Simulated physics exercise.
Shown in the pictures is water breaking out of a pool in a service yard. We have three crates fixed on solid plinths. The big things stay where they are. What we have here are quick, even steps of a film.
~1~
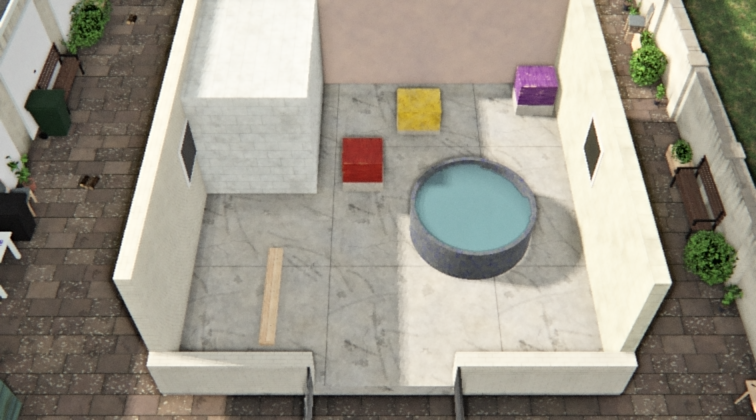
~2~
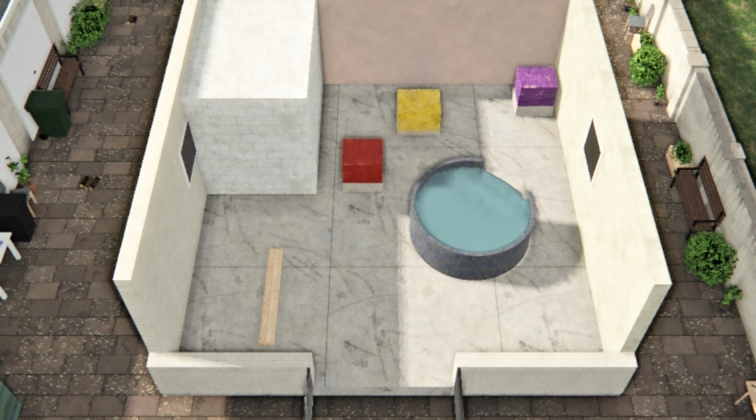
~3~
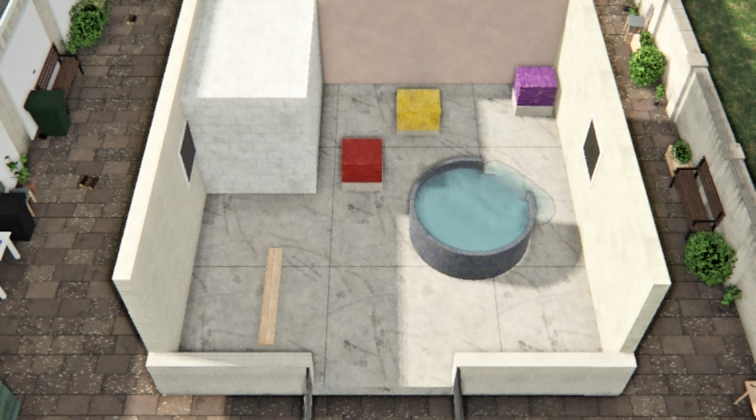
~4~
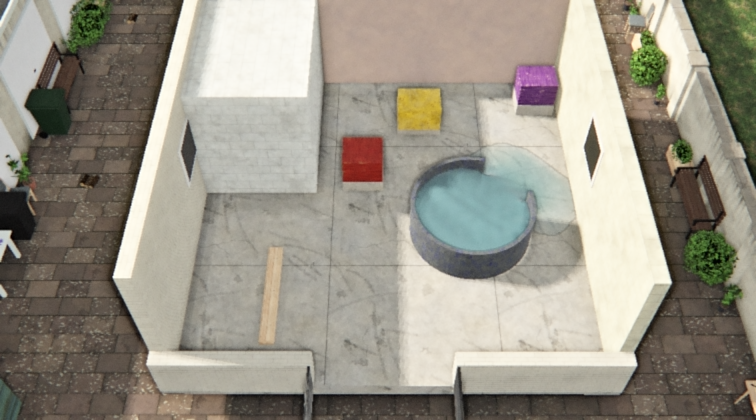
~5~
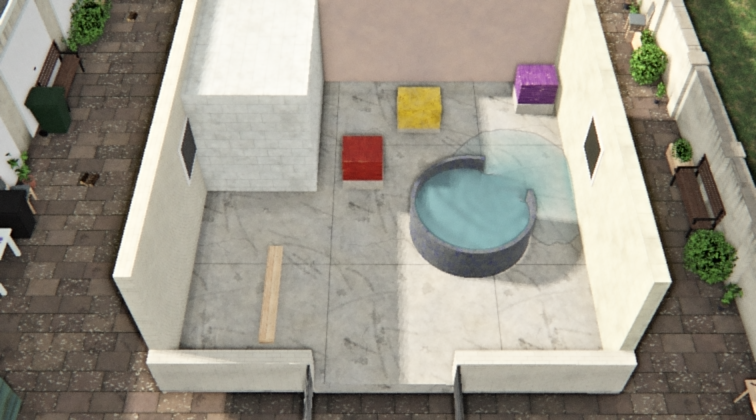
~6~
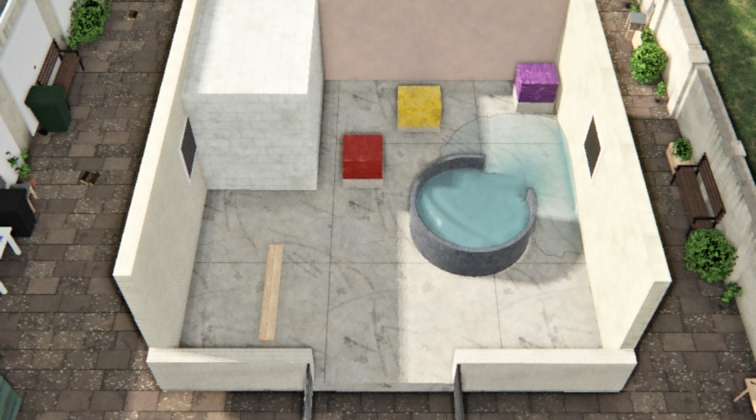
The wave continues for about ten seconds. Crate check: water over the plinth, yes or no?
Yellow crate yes, red crate no, purple crate yes.
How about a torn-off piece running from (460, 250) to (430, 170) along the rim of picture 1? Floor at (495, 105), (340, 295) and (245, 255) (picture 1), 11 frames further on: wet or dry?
Those three places would be still unsoaked, soaking and soaking, in that order.
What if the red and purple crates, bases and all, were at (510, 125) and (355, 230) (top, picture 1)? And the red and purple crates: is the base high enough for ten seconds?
As I see it, the red crate is flooded; meanwhile the purple crate is not reached.
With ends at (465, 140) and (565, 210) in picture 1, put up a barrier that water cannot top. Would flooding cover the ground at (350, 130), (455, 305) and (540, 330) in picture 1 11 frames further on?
First inundated, then unwetted, then inundated.
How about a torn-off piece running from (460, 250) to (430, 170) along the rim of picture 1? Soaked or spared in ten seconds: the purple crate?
So, as it turns out, the purple crate is left untouched.
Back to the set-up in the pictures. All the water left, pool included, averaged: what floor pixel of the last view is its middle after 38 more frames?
I'd say near (455, 176).
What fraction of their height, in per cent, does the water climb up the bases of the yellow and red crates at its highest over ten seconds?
I'd put it at some 230 % for one and some 60 % for the other, in that order.
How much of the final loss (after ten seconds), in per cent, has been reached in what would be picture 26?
Near 0 %.
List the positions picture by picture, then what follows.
Still water in the round tank at (473, 206), in the first frame.
Water pours out on the round tank's far side and has run to a hidden place, in the second frame.
The front is at a hidden place, out from the gap on the round tank's far side, in the third frame.
The front is at (513, 148), out from the gap on the round tank's far side, in the fourth frame.
Water pours out on the round tank's far side and has run to (534, 136), in the fifth frame.
The front is at (557, 123), out from the gap on the round tank's far side, in the sixth frame.
A moment on, water covers 20 % of the floor; the yellow crate water round its plinth, the red crate not reached, the purple crate water round its plinth.
Next, water covers 25 % of the floor; the yellow crate water round its plinth, the red crate not reached, the purple crate water round its plinth.
Then, water covers 45 % of the floor; the yellow crate water round its plinth, the red crate not reached, the purple crate water round its plinth.
Later, water covers 75 % of the floor; the yellow crate water round its plinth, the red crate water round its plinth, the purple crate water round its plinth.
In the end, water covers 90 % of the floor; the yellow crate was topped, the red crate stayed above the water, the purple crate was topped.
